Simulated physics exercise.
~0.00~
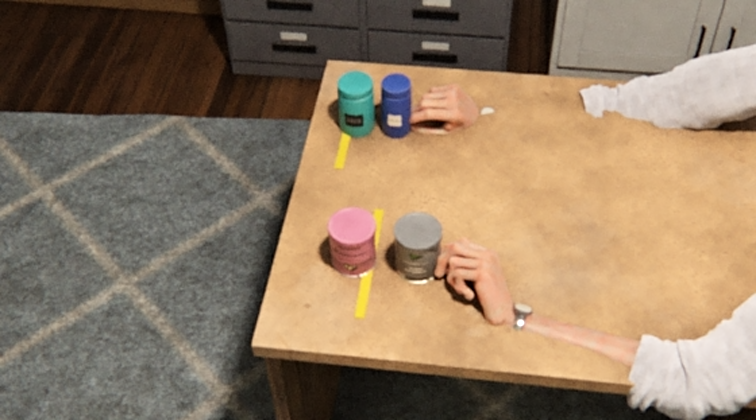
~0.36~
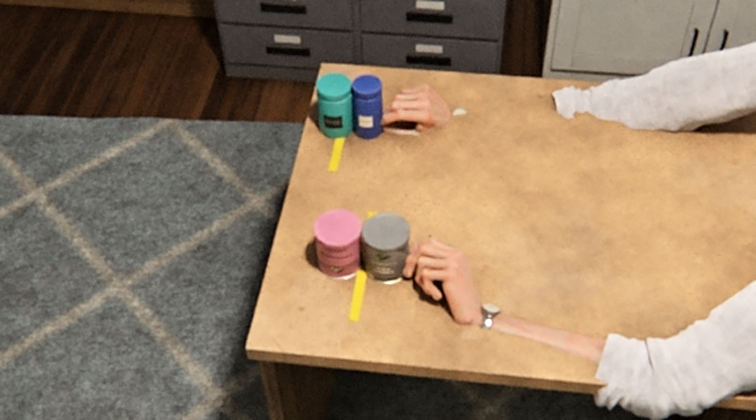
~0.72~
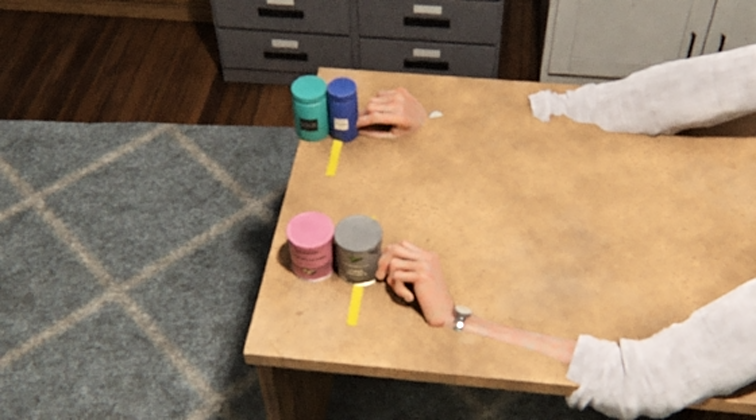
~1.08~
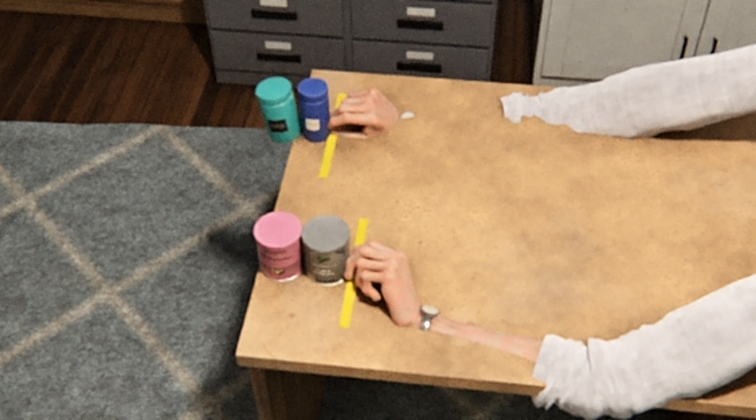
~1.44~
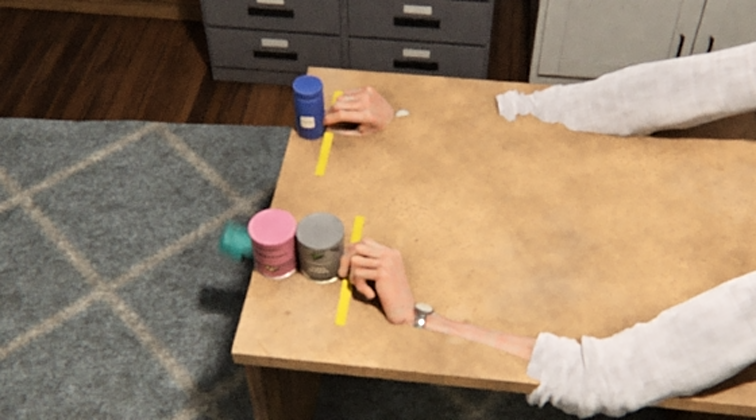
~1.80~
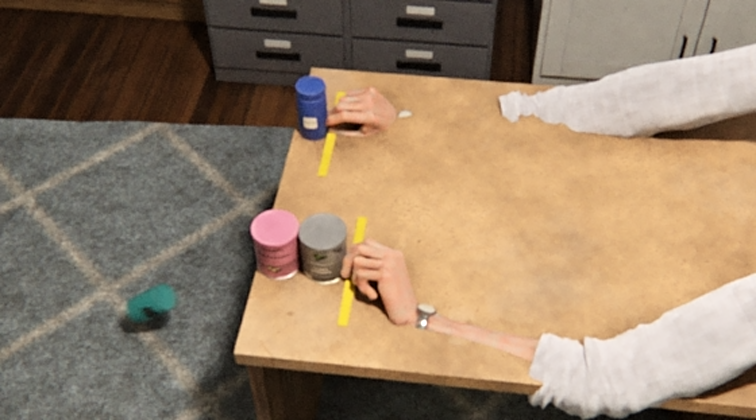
Two white-sleeved arms reach in from the right across a tan tabletop, seen from above at an angle by a slightly swaying camera, with a patterned grey rug at left and cabinets behind. The far hand pushes a blue jar with a turquoise jar beyond it, while the near hand pushes a grey pot behind a pink one. Both pairs slide left past strips of yellow tape toward the table's edge. The hands halt near the tape, and the turquoise jar tips off and drops toward the rug. The blue jar stays upright, and the pink and grey pots remain on the table.
